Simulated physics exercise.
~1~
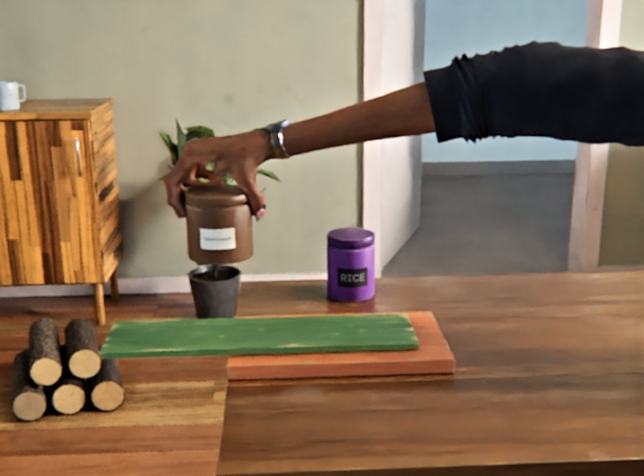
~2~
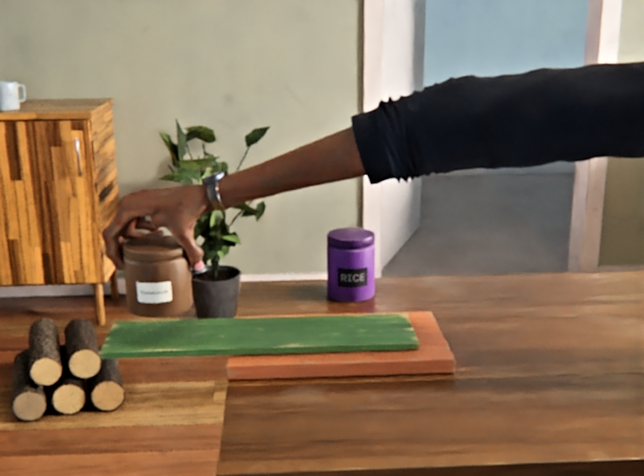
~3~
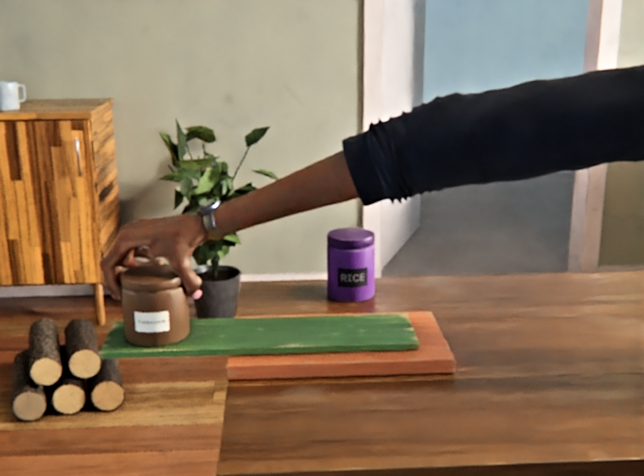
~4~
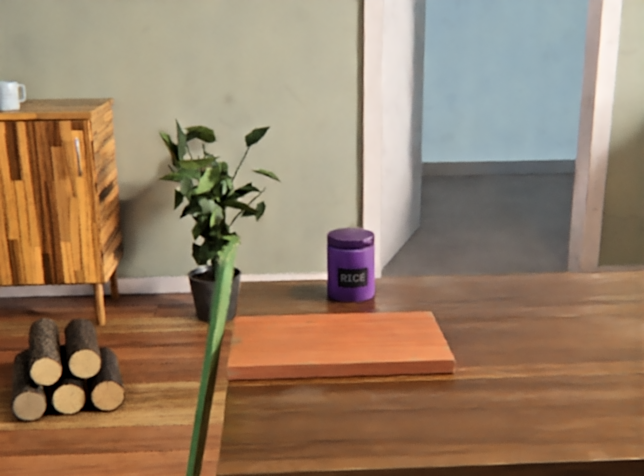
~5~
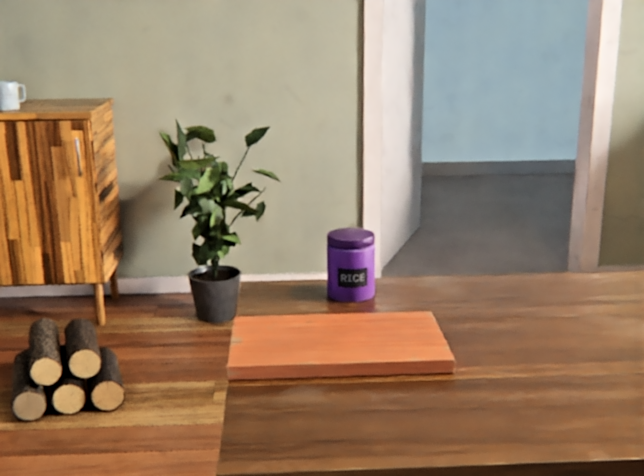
A hand setting a brown jar on the overhanging end of a green plank, which tips off the table, both dropping from view.
